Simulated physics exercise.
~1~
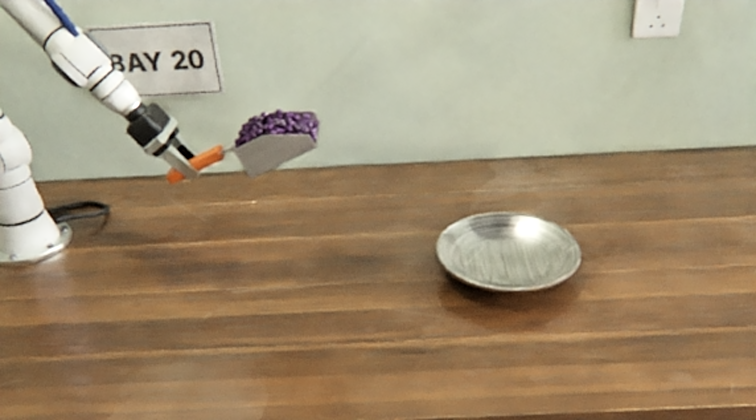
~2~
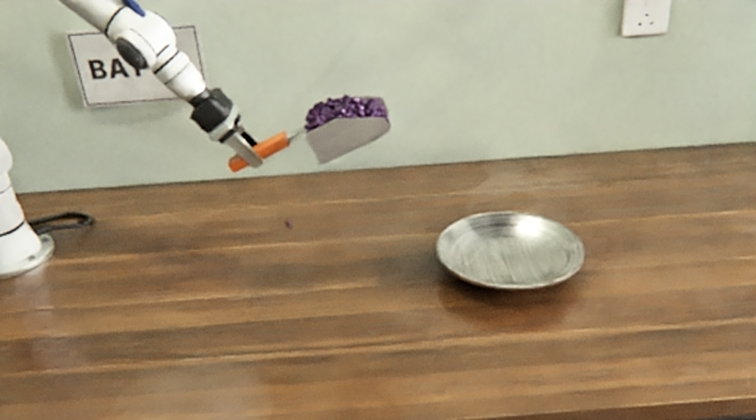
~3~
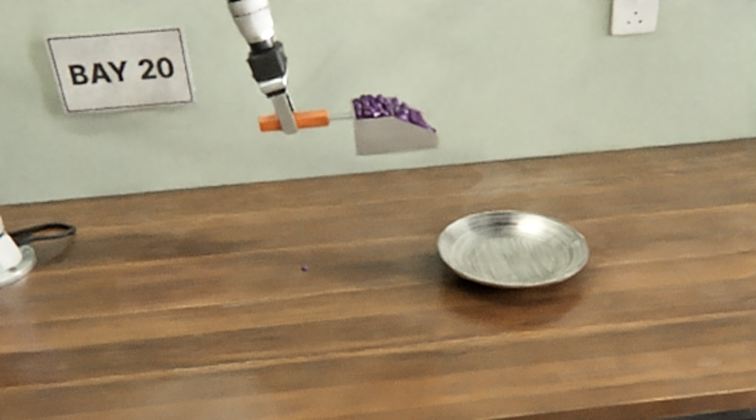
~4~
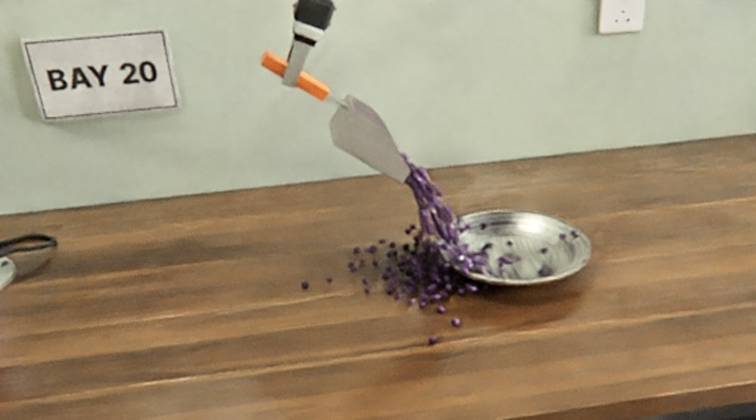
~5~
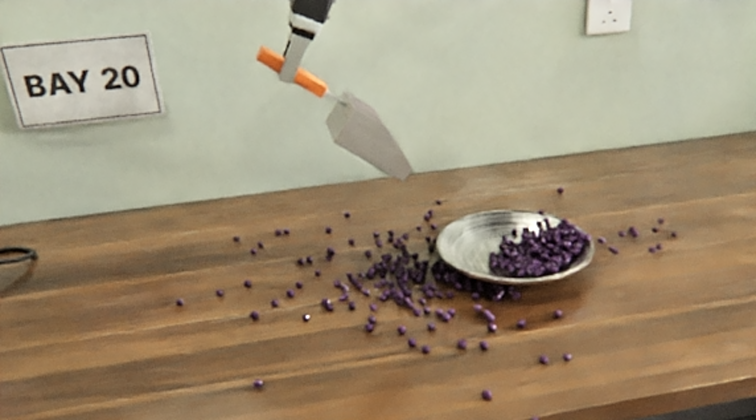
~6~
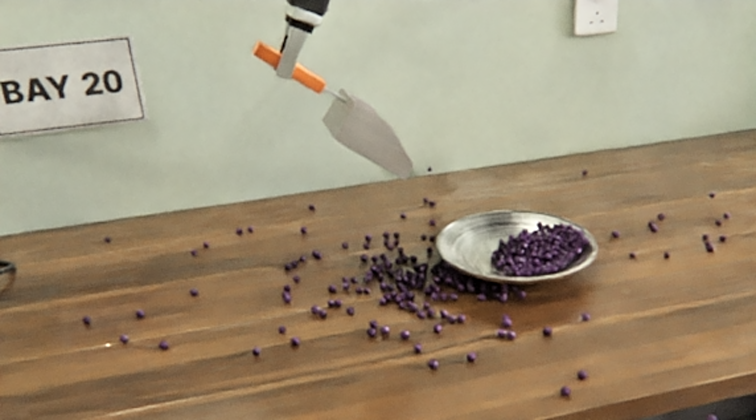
A robot arm gripping an orange-handled scoop heaped with small purple beads carries it rightward above a wooden table, toward a shallow metal bowl. A stray bead lies on the tabletop as the load travels on. The arm then tips the scoop steeply forward, and the beads pour off its front edge in a stream that lands around the bowl's near left rim. Some collect inside, while many others hit the table, bounce and scatter widely. The emptied scoop stays tilted in the air, with a purple pile in the bowl and beads strewn across the wood.
